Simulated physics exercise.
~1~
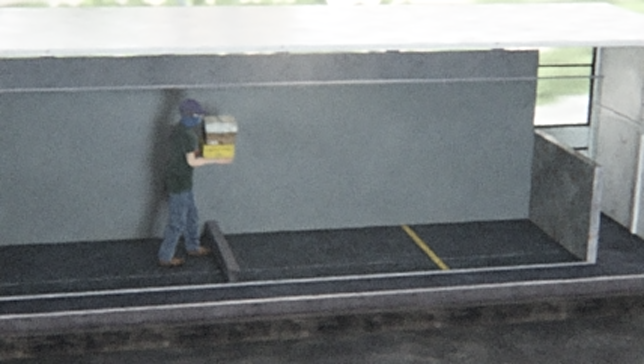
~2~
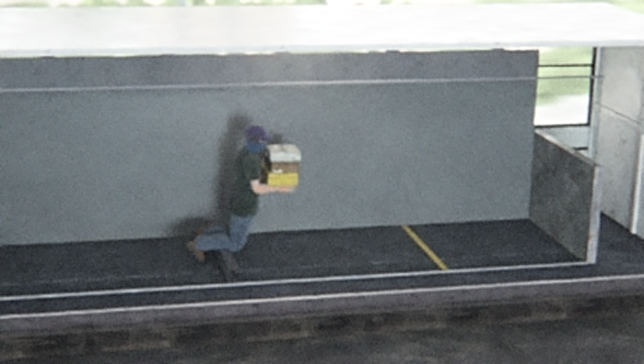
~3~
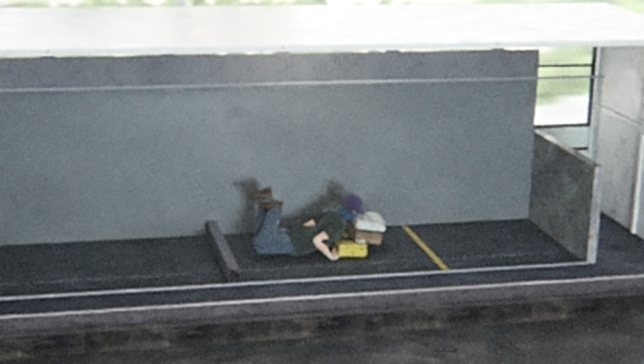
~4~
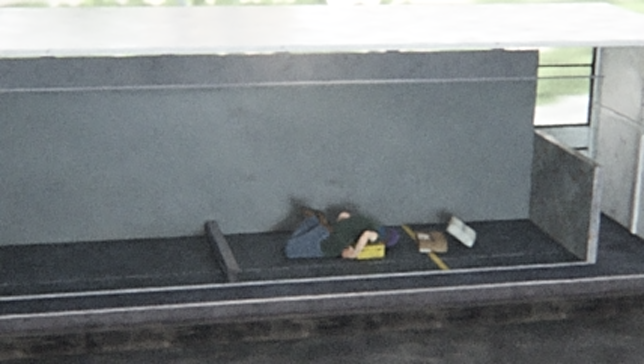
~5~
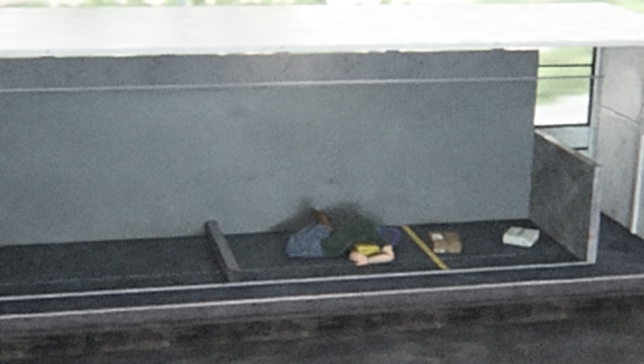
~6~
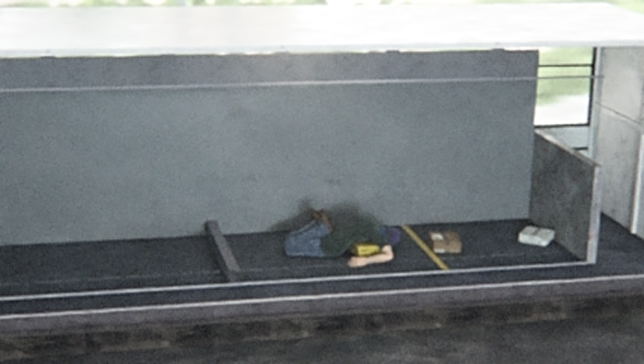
The clip opens on a figure in a cap, dark top and jeans, standing by a low dark rail before a grey wall and holding a stack of a white carton, a brown parcel and a yellow toolbox. The figure pitches to the right over the rail, knees bending, and drops face down with the lower legs kicked up behind. The stack lands ahead, and the carton and parcel slide off to the right across the yellow line. The figure settles limp, head short of the line, with the toolbox beside it, the parcel just past the line and the carton farthest right.
